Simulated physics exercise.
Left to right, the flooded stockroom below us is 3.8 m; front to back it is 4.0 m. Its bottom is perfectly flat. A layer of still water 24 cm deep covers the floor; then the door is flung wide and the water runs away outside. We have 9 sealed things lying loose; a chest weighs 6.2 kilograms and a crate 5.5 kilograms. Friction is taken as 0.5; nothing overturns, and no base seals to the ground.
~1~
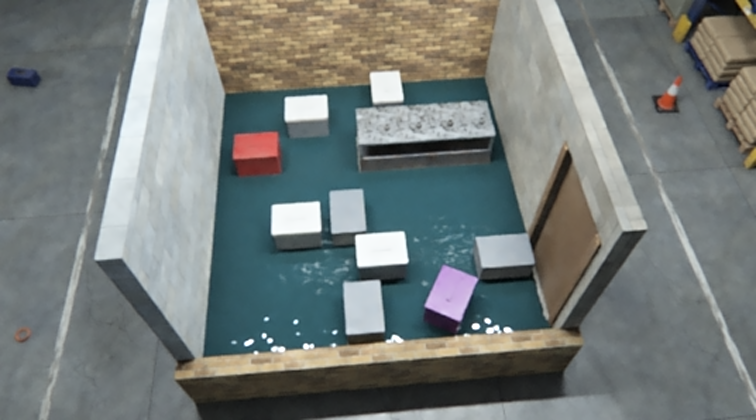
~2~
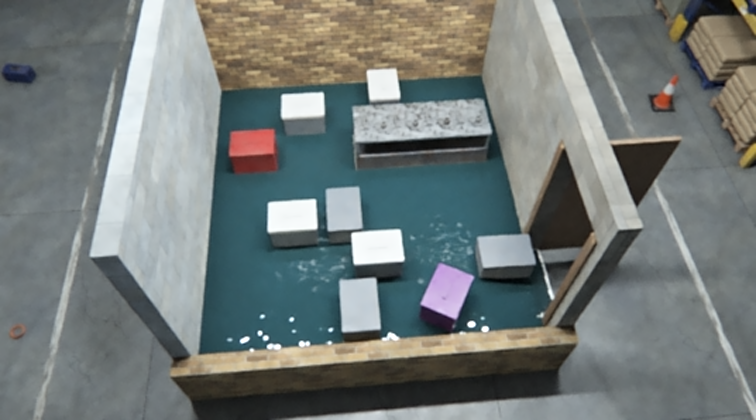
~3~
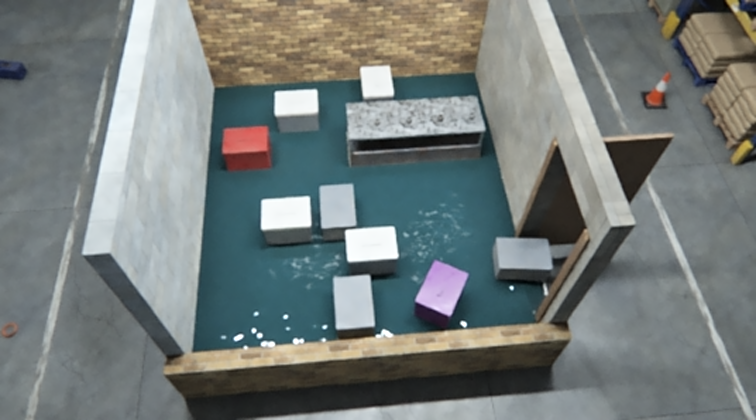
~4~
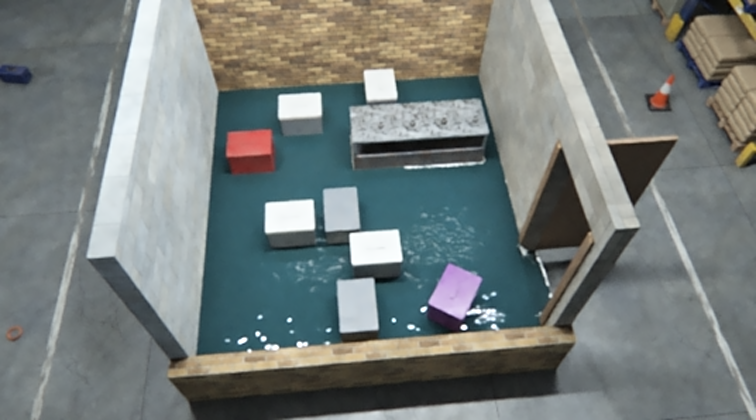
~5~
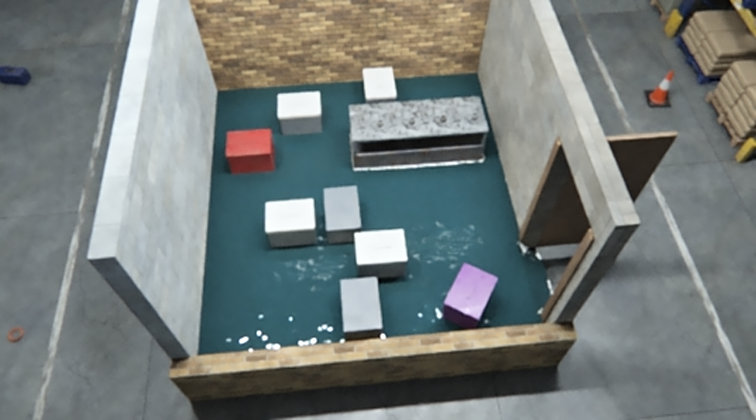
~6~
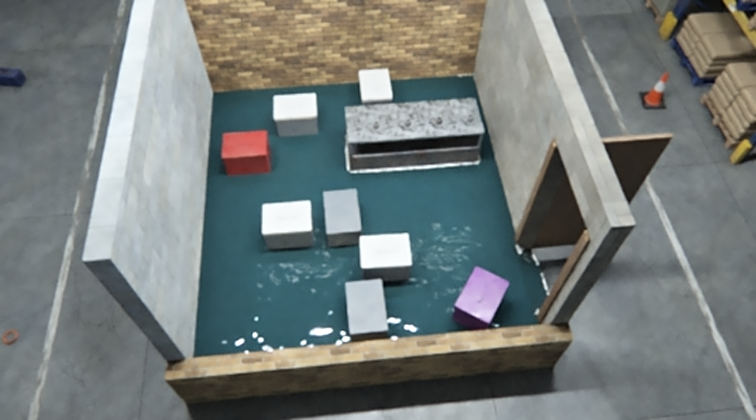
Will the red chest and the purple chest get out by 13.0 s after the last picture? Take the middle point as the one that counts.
The red chest doesn't make it out, the purple chest makes it out.
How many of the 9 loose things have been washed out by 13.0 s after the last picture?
Total: 6.
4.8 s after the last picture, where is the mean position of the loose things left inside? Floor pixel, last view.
The centre is close to (382, 226).
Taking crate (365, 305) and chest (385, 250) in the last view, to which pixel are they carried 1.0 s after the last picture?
Around (393, 306) and (411, 255).
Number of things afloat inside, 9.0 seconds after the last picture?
4.
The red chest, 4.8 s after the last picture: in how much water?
19 cm, roughly.
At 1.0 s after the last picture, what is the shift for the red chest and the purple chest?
I'd guess about 5 cm and 80 cm by that point.
Then, 1.0 s after the last picture the red chest is near (247, 146), 0.0 m from its start, afloat; the purple chest is near (522, 290), 0.9 m from its start, afloat; 1 of 9 are out; 8 afloat.
Then, 4.8 s after the last picture the red chest is near (255, 180), 0.6 m from its start, afloat; the purple chest has gone out; 2 of 9 are out; 7 afloat.
Then, 9.0 s after the last picture the red chest is near (273, 201), 0.9 m from its start, afloat; the purple chest has gone out; 5 of 9 are out; 4 afloat.
Then, 13.0 s after the last picture the red chest is near (299, 232), 1.5 m from its start, afloat; the purple chest has gone out; 6 of 9 are out; 3 afloat.
